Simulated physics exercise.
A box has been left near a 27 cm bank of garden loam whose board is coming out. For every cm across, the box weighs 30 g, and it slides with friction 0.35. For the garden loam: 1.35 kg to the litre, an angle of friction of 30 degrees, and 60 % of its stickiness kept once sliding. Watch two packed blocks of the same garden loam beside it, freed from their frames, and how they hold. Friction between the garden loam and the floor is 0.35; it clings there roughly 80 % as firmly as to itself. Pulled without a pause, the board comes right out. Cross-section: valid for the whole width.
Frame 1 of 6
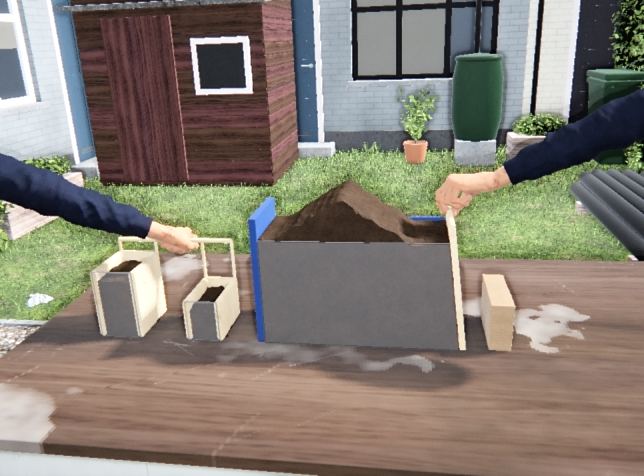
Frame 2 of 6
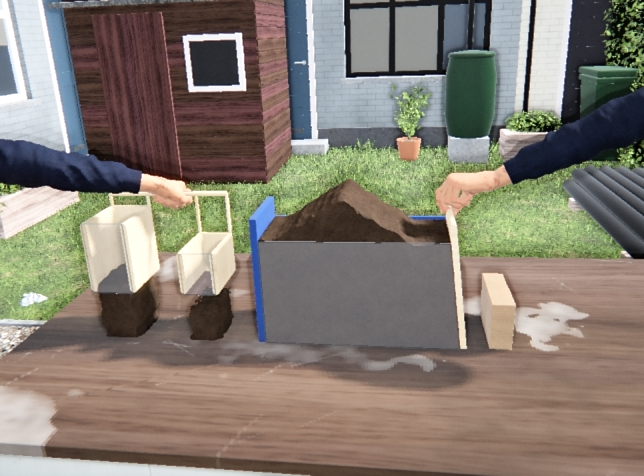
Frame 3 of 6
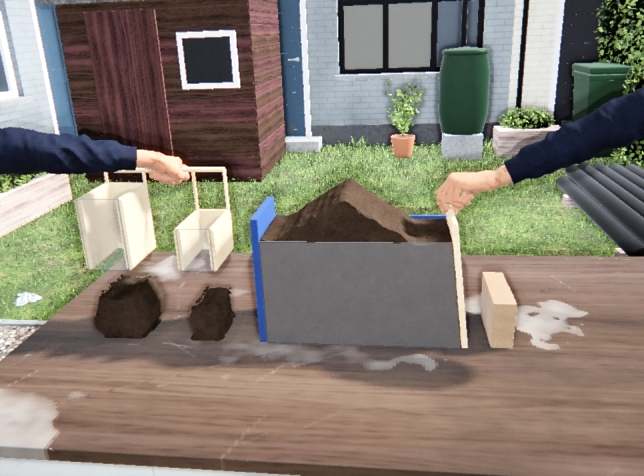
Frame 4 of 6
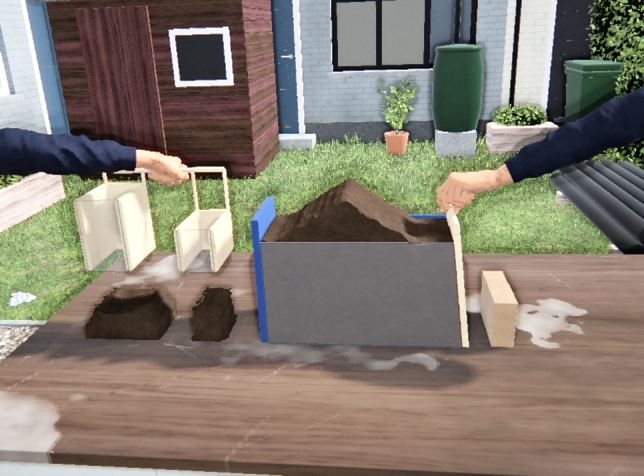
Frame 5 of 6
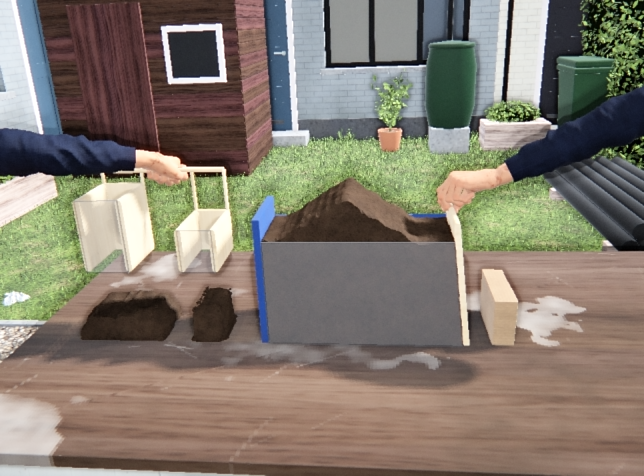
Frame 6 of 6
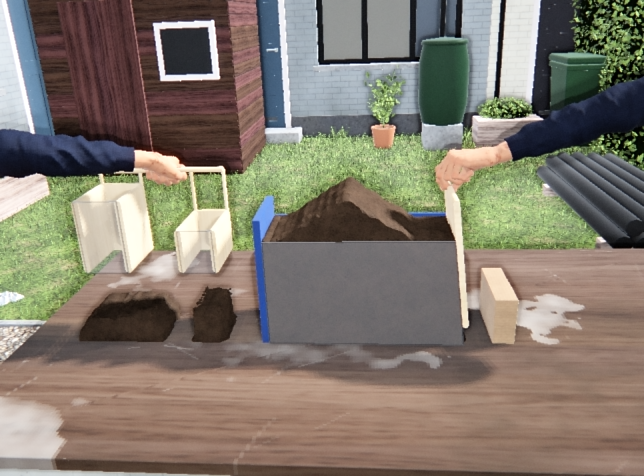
The video shows two hands lifting pale open moulds off two dark soil blocks on a wooden table; the left block slumps low while the right barely changes, then another hand slides a board upward beside a soil-filled bin.
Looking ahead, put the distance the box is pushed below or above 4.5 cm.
Turns out it's in excess of 4.5 cm, for what it's worth.
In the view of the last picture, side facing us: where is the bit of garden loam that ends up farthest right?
It lies at around (542, 321) in the last picture.
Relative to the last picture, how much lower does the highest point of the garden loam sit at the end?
6.0 cm.
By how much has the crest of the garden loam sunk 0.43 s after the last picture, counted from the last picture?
The difference comes to roughly 1.5 cm.
Then, 0.20 s after the last picture, the box has not moved.
Then, 0.43 s after the last picture, the box has not moved.
Then, 0.67 s after the last picture, the box has been pushed 5.6 cm.
Then, 0.90 s after the last picture, the box has been pushed 11 cm.
Then, 1.11 s after the last picture, at the end, the box has been pushed 12 cm.
